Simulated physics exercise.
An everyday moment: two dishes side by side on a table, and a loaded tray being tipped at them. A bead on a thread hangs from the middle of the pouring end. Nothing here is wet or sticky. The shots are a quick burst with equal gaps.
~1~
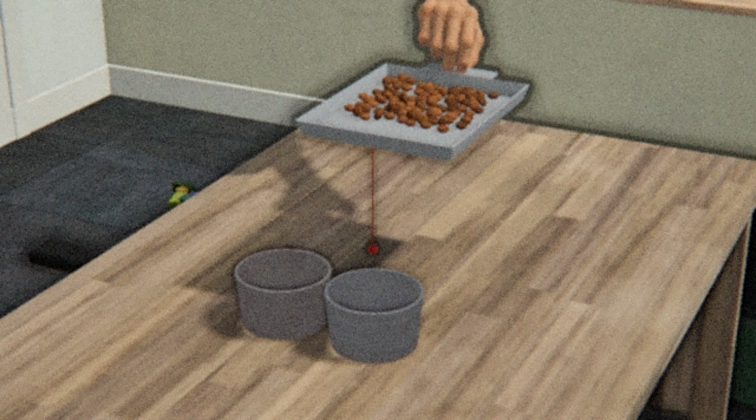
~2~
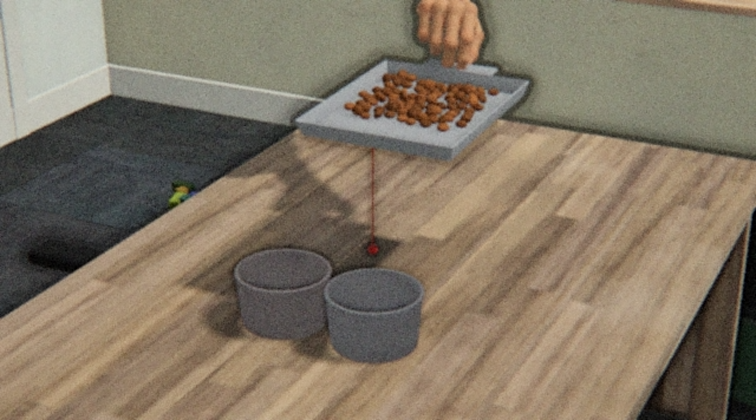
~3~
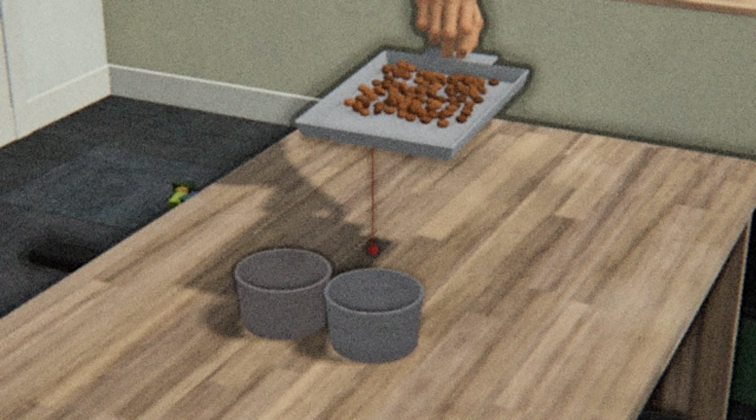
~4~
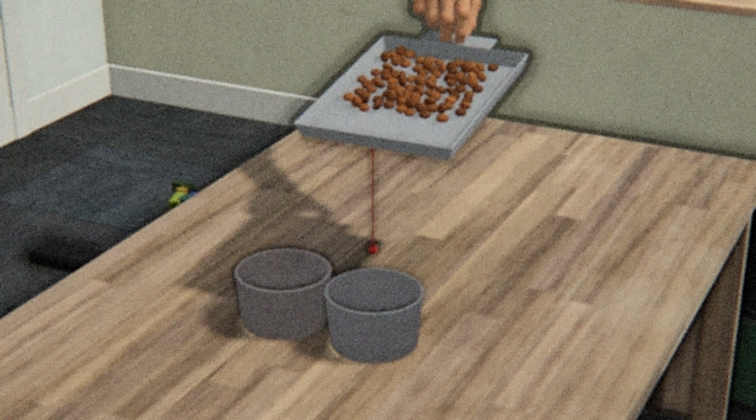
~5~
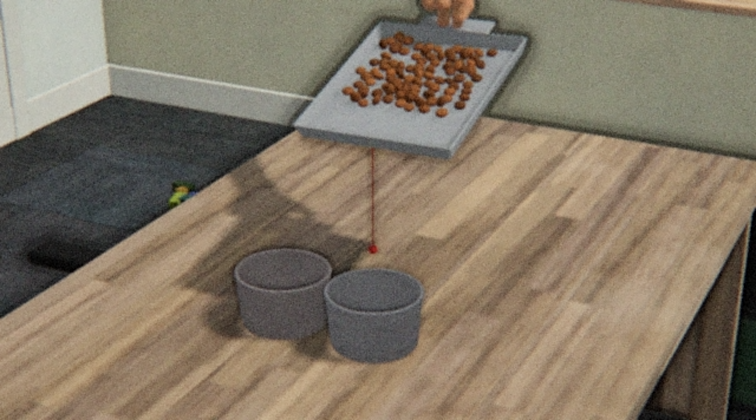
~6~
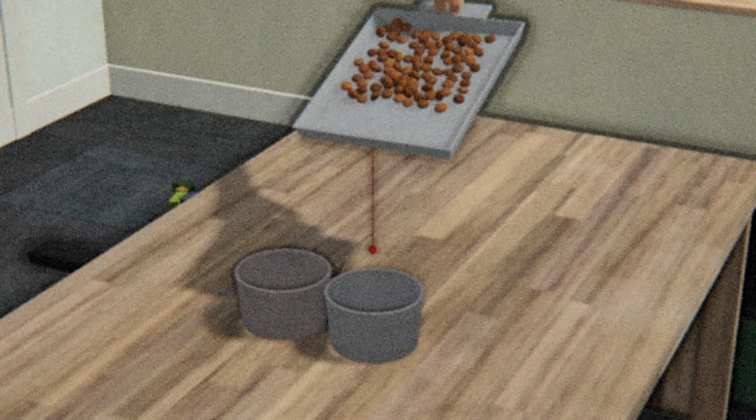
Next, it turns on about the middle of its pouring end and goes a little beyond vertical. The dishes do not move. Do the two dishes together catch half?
They take more than half between them.
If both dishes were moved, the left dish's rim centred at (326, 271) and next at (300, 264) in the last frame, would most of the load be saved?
One: Most of it. Two: More than half.
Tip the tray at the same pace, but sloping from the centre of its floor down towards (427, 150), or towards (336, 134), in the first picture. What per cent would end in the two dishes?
In turn 20 and 50 in a hundred.
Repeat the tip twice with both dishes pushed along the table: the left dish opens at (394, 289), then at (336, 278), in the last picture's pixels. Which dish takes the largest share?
One: The left dish. Two: The left one.
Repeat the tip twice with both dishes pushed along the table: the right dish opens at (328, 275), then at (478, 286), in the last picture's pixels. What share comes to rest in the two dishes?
In turn 60 and 10 in a hundred.
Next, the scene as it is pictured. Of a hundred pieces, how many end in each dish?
For the left dish some 50 %, for the right dish some 40 %.
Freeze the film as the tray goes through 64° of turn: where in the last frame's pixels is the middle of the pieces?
Near (356, 134).
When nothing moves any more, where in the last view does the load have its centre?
At about (330, 326).
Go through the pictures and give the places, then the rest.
The first picture shows corners of the pouring end (302, 119) and (450, 145), level; middle of the load (421, 103), bits of dog kibble; left dish (260, 310); right dish (353, 332); bead on its thread (373, 249).
The second picture shows corners of the pouring end (302, 120) and (450, 145), level; middle of the load (421, 101).
The third picture shows corners of the pouring end (302, 120) and (449, 145), tipped barely, level across its low end; middle of the load (421, 95).
The fourth picture shows corners of the pouring end (301, 121) and (449, 145), tipped a little, level across its low end; middle of the load (420, 85).
The fifth picture shows corners of the pouring end (300, 123) and (448, 145), tipped clearly, level across its low end; middle of the load (419, 76).
The sixth picture shows corners of the pouring end (299, 124) and (447, 146), tipped clearly, level across its low end; middle of the load (416, 67); left dish (260, 310); right dish (353, 332).
Just after the last frame, tray tipped steeply; the larger part on the tray; about a tenth in the air.
A moment on, tray tipped past a quarter turn; roughly a third on the tray; roughly a quarter in the right dish; roughly a quarter in the left dish; about a tenth outside both; about a tenth in the air.
Further on, tray tipped past a quarter turn; roughly half in the right dish; roughly half in the left dish; about a tenth outside both.
When it is over, tray tipped past a quarter turn; roughly half in the right dish; roughly half in the left dish; about a tenth outside both.
